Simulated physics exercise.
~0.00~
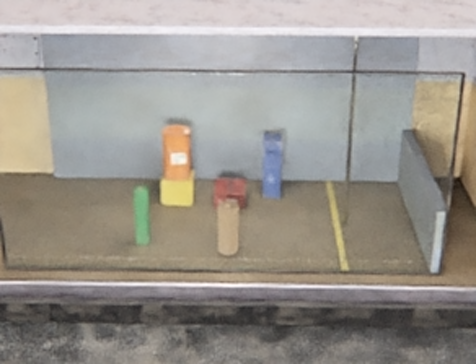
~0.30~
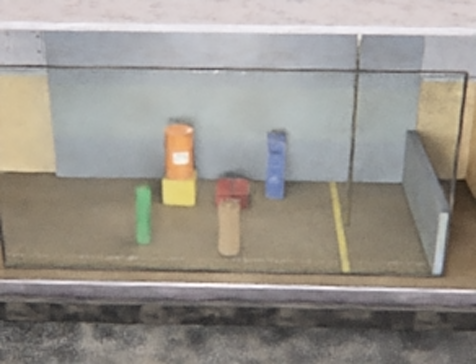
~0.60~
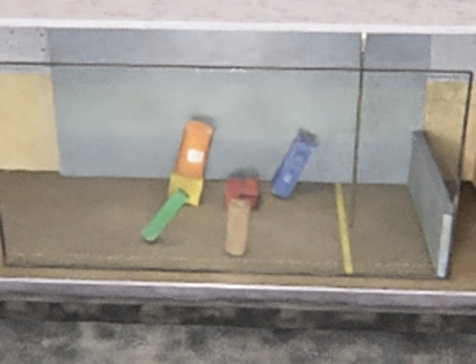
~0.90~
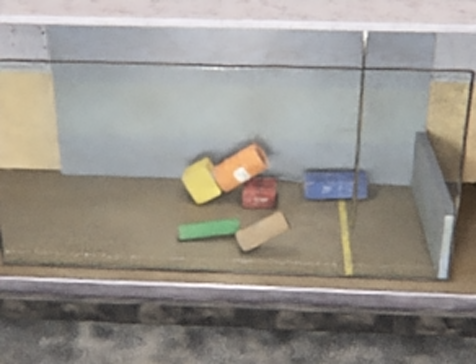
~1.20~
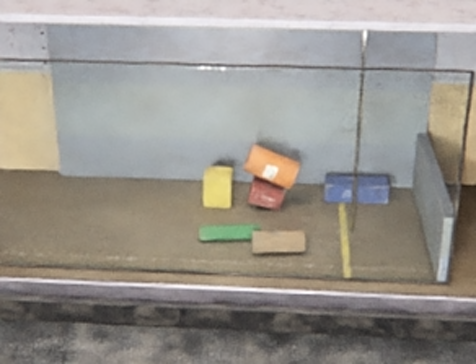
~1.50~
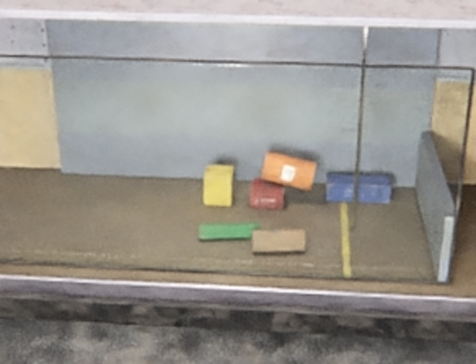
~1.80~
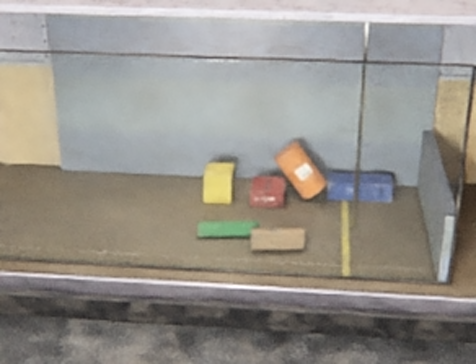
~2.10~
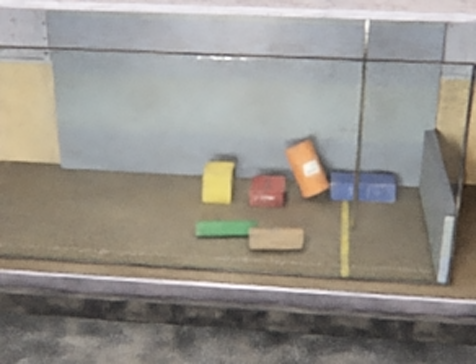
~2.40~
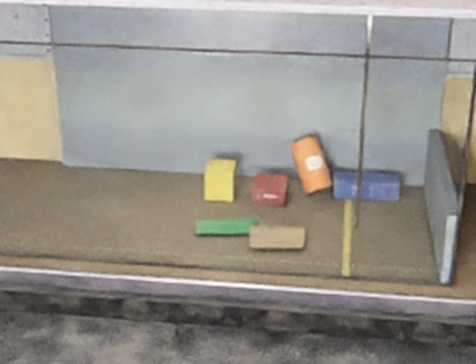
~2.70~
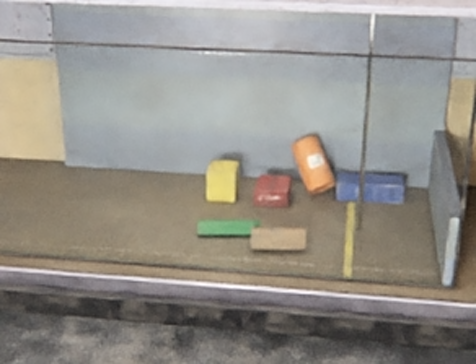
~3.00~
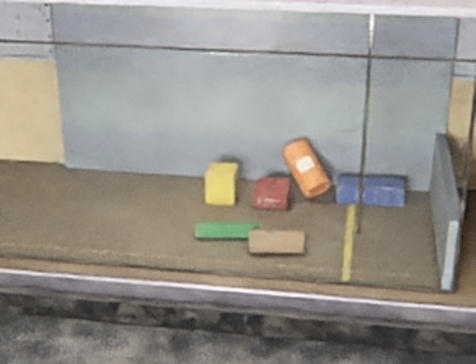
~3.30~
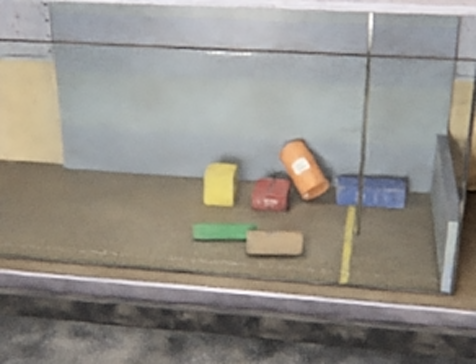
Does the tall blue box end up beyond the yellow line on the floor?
Yes, the blue box topples to the right and comes to rest on its side, past the yellow line.
